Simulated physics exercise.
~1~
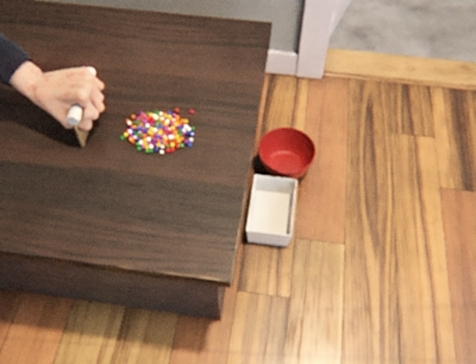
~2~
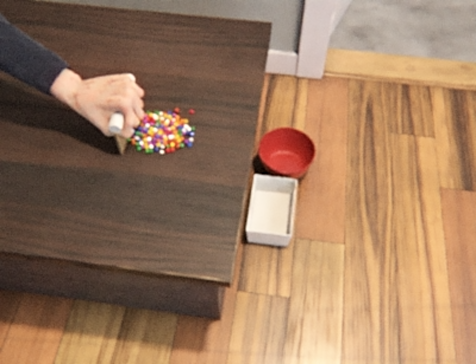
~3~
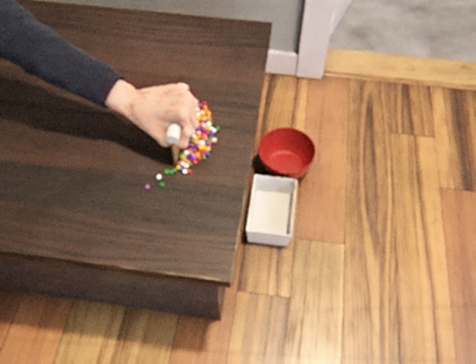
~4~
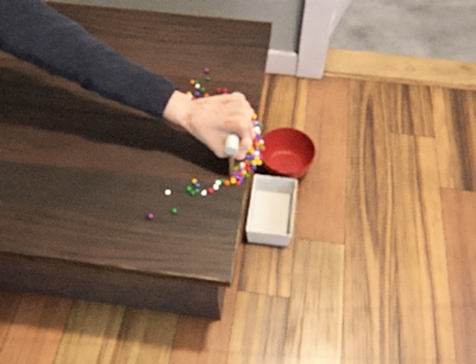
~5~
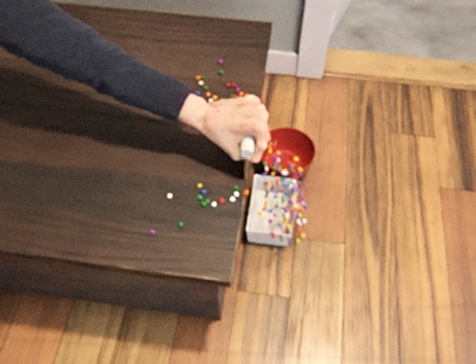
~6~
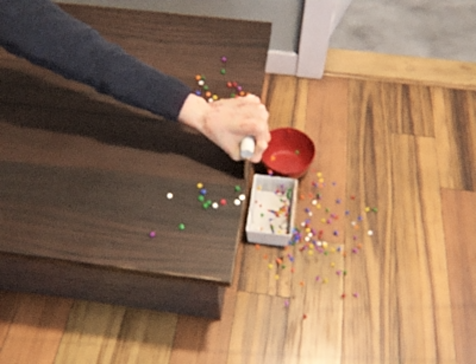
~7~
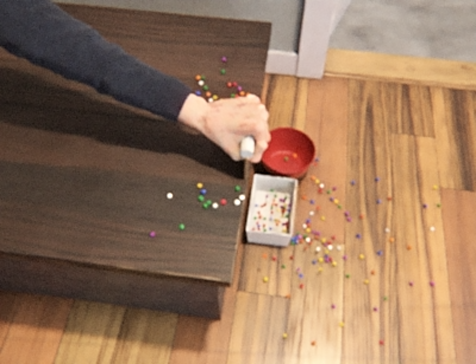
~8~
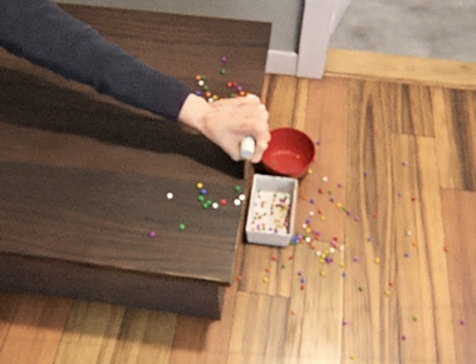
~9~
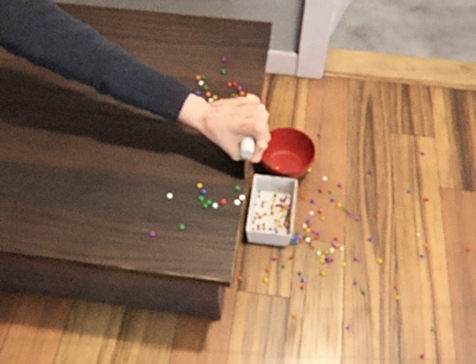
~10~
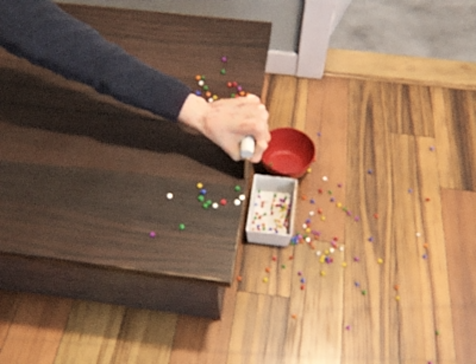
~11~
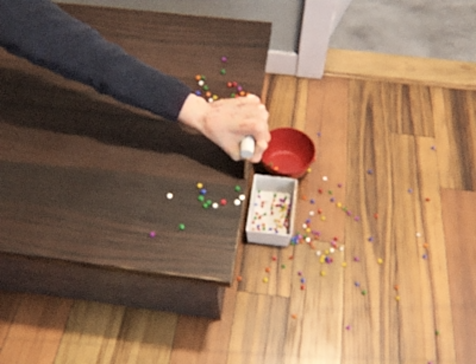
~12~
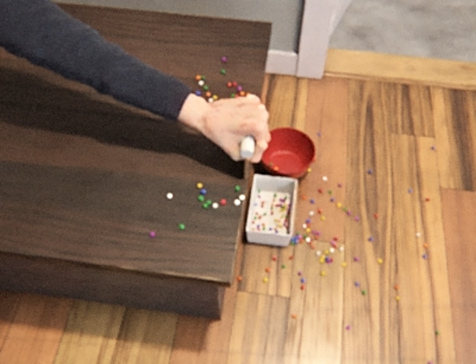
Colorful beads were pushed across a dark tabletop by a hand holding a scraper and spilled over the right edge, some landing in the white tin while many scattered across the wooden floor, leaving a few strays on top beside the stopped hand.
